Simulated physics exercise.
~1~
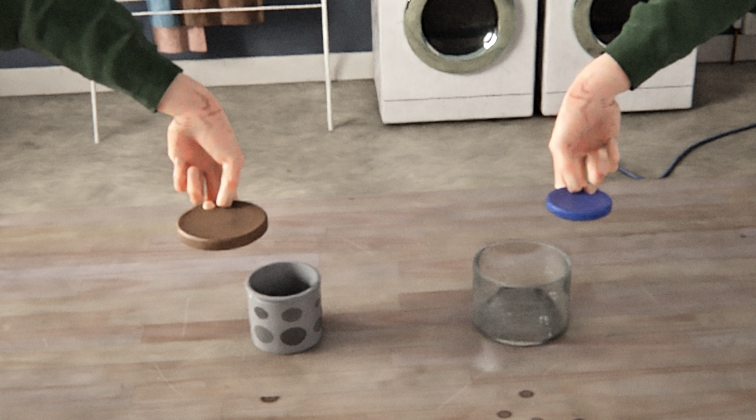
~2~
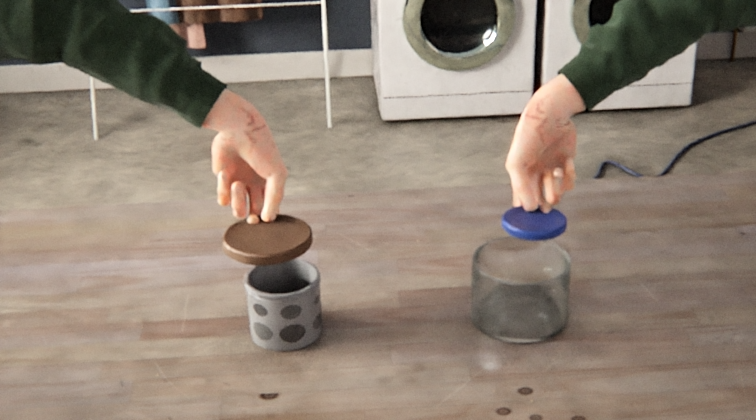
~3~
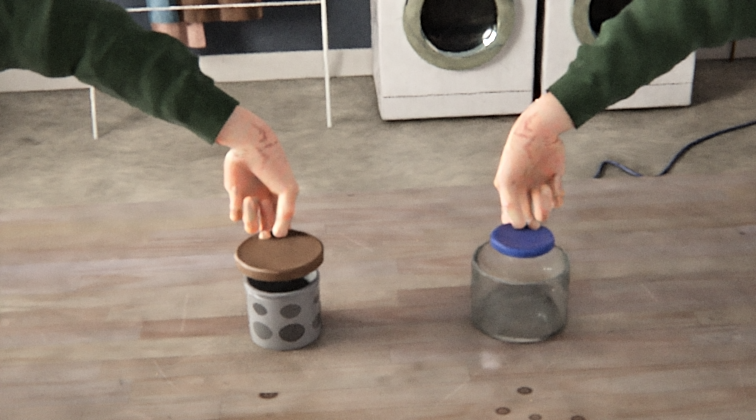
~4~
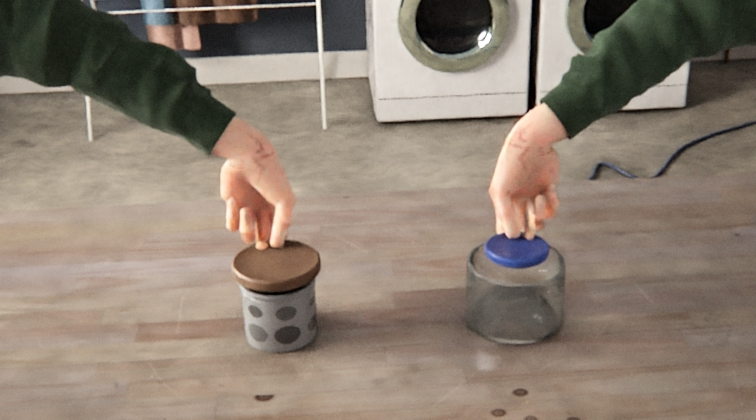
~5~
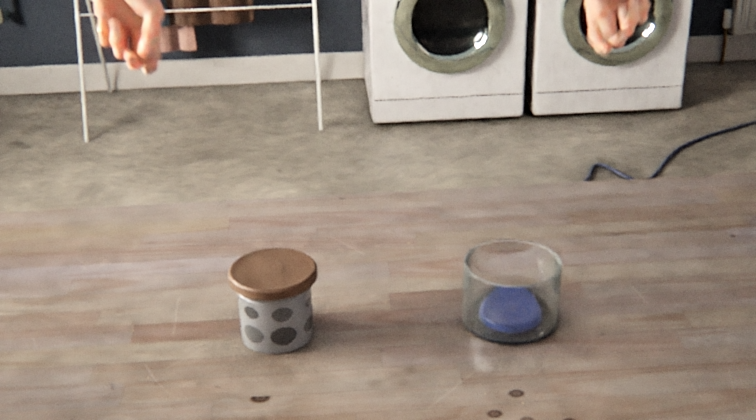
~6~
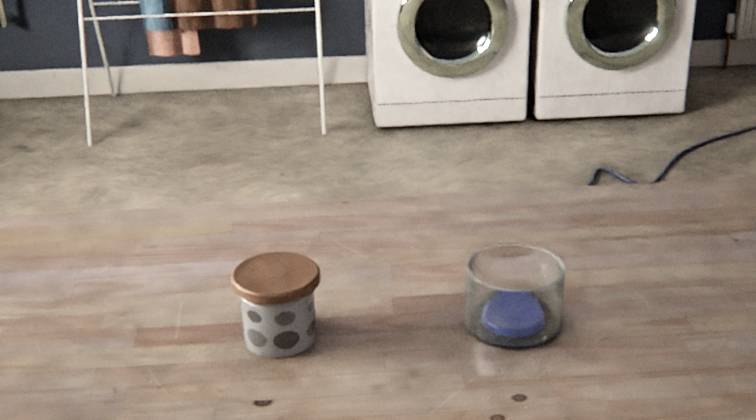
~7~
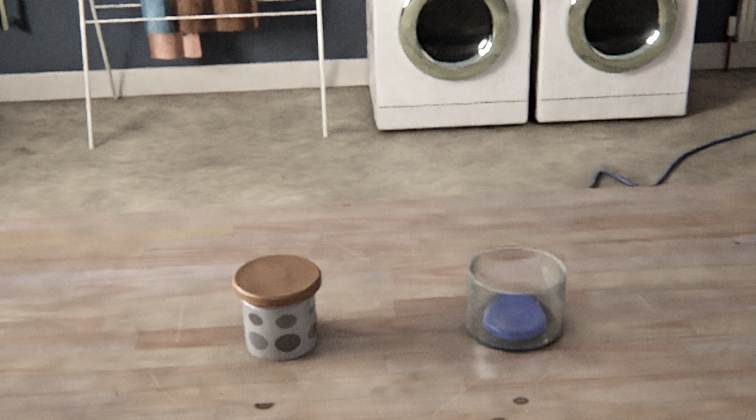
Two hands lowering flat discs onto open containers, the brown one resting on the spotted jar, the blue dropping inside the glass.
